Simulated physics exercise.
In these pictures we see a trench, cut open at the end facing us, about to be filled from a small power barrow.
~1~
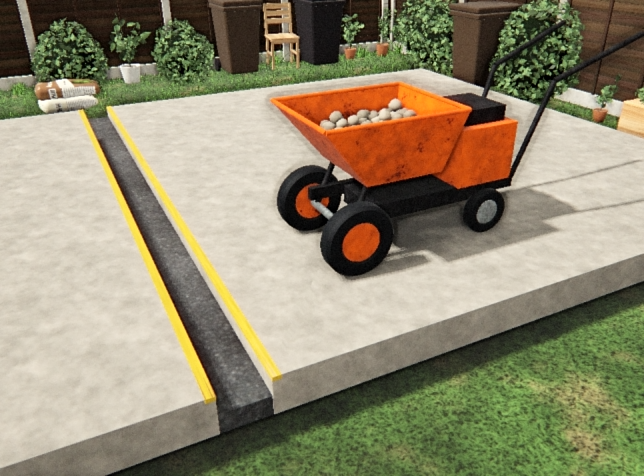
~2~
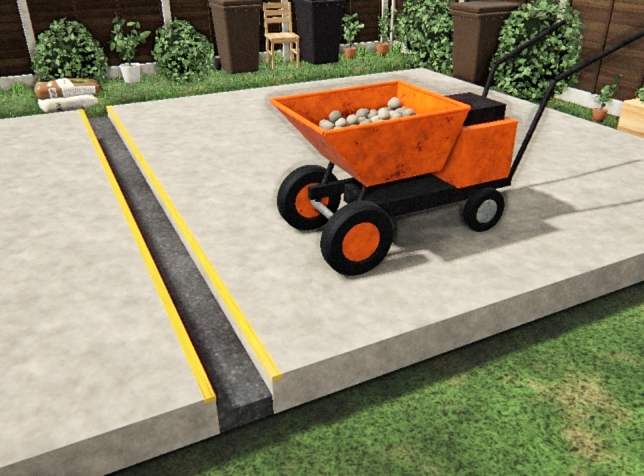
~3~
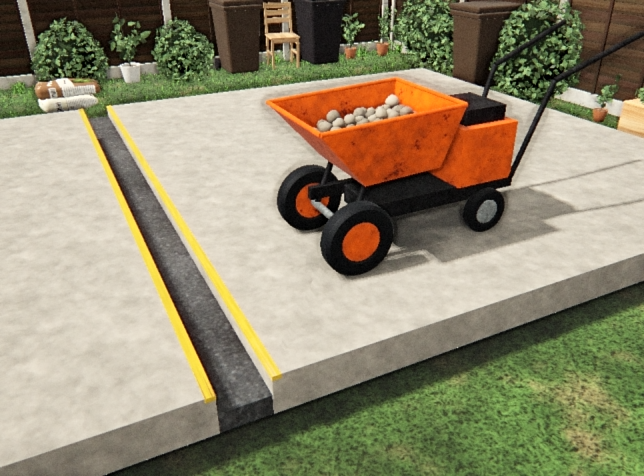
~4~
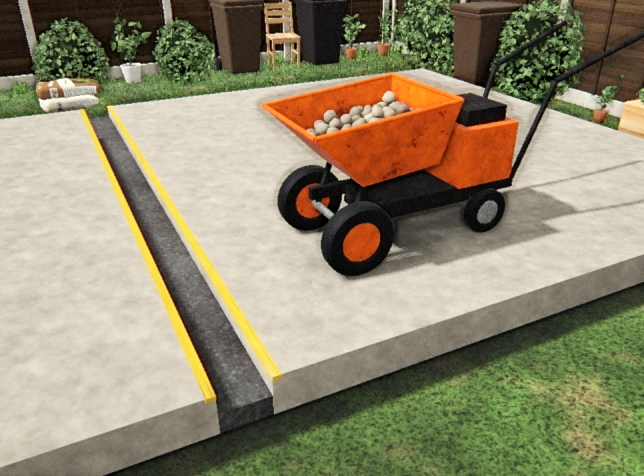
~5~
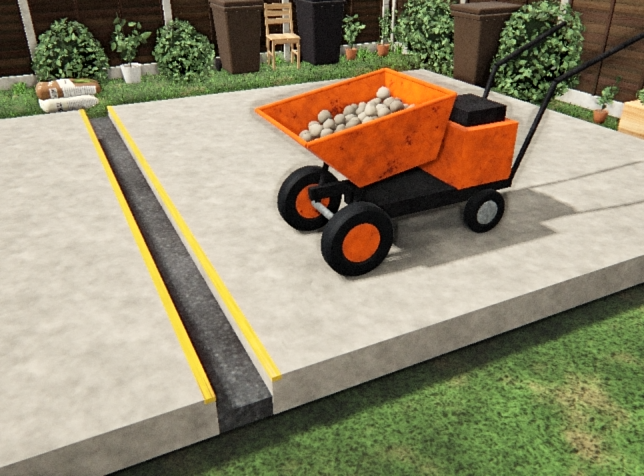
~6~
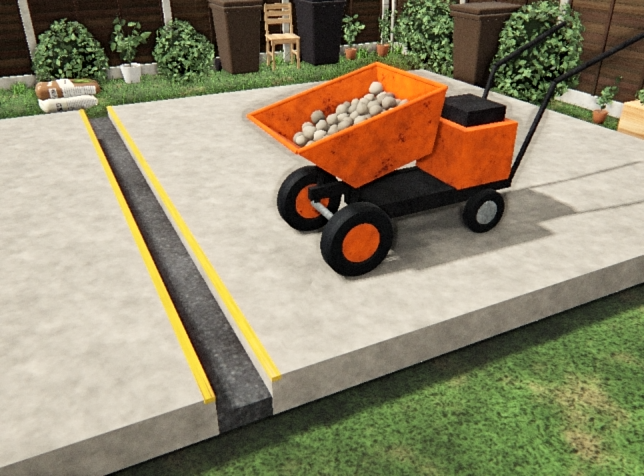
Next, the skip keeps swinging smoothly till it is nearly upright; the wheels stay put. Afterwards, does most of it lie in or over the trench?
More in than out.
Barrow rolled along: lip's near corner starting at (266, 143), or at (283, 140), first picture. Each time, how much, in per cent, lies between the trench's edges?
First spot: Roughly 10 percent; second spot: Roughly 30 percent.
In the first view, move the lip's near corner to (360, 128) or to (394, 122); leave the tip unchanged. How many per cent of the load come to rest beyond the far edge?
10 and 0 percent, in that order.
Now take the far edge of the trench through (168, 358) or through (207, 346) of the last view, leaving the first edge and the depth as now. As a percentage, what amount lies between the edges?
80 %, give or take, and then 40 %.
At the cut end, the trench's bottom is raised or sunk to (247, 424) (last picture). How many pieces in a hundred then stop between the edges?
Something like 90 %.
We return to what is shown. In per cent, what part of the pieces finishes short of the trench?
Roughly 15 per cent of the load.
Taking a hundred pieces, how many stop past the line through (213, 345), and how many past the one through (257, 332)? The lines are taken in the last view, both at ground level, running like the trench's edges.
First 40 in a hundred, second 90 in a hundred.
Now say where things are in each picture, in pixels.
In the first picture, lip of the skip at (326, 133), level; top of the load at (378, 123), river pebbles; first edge of the trench at (250, 333); far edge at (189, 351), the trench under half as wide as the skip, and shallow for its width.
In the second picture, lip of the skip at (324, 134), level; top of the load at (377, 122).
In the third picture, lip of the skip at (321, 136), tipped barely; top of the load at (391, 115).
In the fourth picture, lip of the skip at (315, 140), tipped a little; top of the load at (388, 113).
In the fifth picture, lip of the skip at (307, 145), tipped a little; top of the load at (382, 110).
In the sixth picture, lip of the skip at (298, 153), tipped a little; top of the load at (384, 114); first edge of the trench at (250, 333); far edge at (189, 351).
Soon after the last picture, skip tipped steeply; all in the skip.
A little later, skip tipped right over; nearly all in the skip; a stray few short of the trench; a stray few in or heaped over the trench; a stray few falling.
Later still, skip tipped right over; about a quarter in the skip; a stray few short of the trench; about two thirds in or heaped over the trench; a small part beyond it.
At rest, skip tipped right over; a stray few in the skip; a small part short of the trench; about two thirds in or heaped over the trench; about a quarter beyond it.
